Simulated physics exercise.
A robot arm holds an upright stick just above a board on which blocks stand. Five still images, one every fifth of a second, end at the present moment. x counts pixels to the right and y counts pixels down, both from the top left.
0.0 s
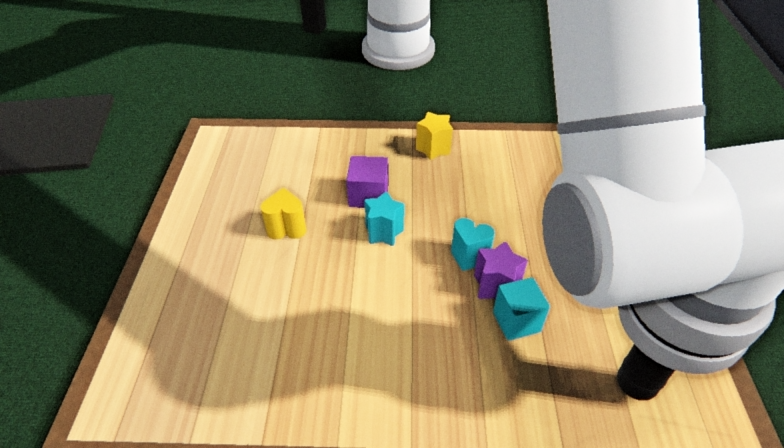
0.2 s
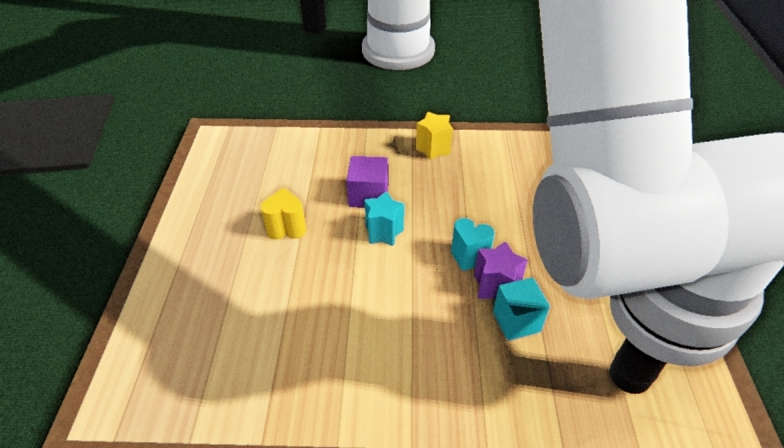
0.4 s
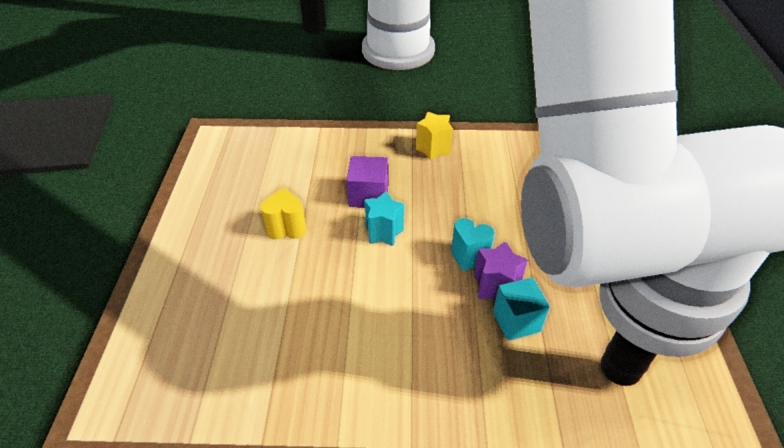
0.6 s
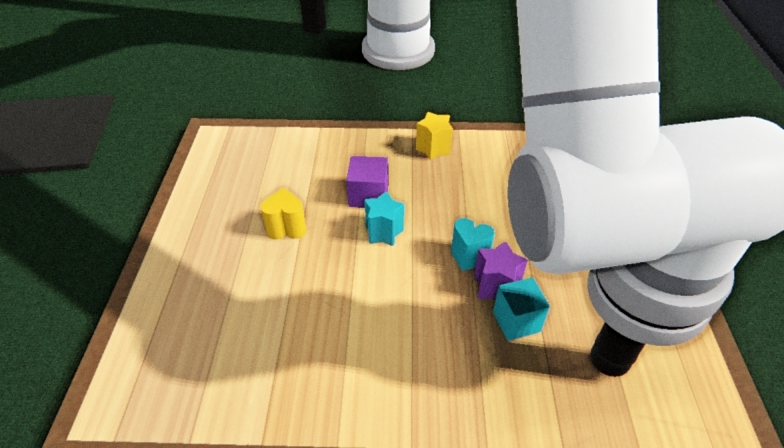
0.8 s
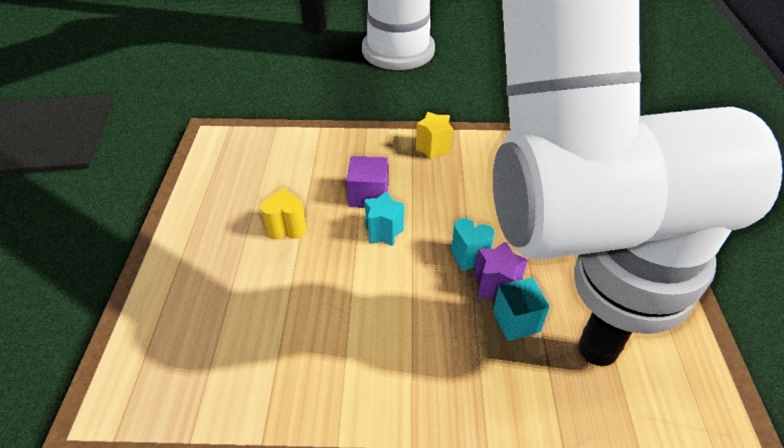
To begin with, a white robot arm holds a dark upright stick near the lower right of a wooden board scattered with yellow, purple and turquoise blocks. The arm then moves the stick a short way left and slightly up the board, nearer the turquoise square block, while every block stays still.
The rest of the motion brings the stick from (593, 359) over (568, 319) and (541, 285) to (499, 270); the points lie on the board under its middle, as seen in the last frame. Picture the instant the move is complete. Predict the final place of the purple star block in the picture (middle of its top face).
The centre of its top will be at (474, 264).
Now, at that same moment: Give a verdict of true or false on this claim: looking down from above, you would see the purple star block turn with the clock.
False.
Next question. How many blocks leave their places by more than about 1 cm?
The count will be 1.
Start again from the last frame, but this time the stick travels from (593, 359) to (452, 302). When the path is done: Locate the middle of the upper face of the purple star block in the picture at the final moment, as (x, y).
By then it is at (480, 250).
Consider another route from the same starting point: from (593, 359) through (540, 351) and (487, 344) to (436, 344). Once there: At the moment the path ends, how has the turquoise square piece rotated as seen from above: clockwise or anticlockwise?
It twists clockwise.
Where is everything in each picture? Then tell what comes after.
Stick tip (637, 383); block tops, turquoise heart block (473, 231); purple star block (502, 260); turquoise square piece (524, 296), in the first frame.
Stick (629, 377); blocks unchanged, in the second frame.
Stick (620, 369); blocks unchanged, in the third frame.
Stick (610, 360); blocks unchanged, in the fourth frame.
Stick (598, 350); turquoise heart block (473, 231); purple star block (502, 260); turquoise square piece (524, 296), in the fifth frame.
What follows on the original path. One third of the way, stick (571, 310); nothing pushed yet.
Two thirds of the way, stick (542, 275); nothing pushed yet.
At the end, stick (501, 260); turquoise heart block (470, 229); purple star block (474, 264), turned 30° anticlockwise; turquoise square piece in place.
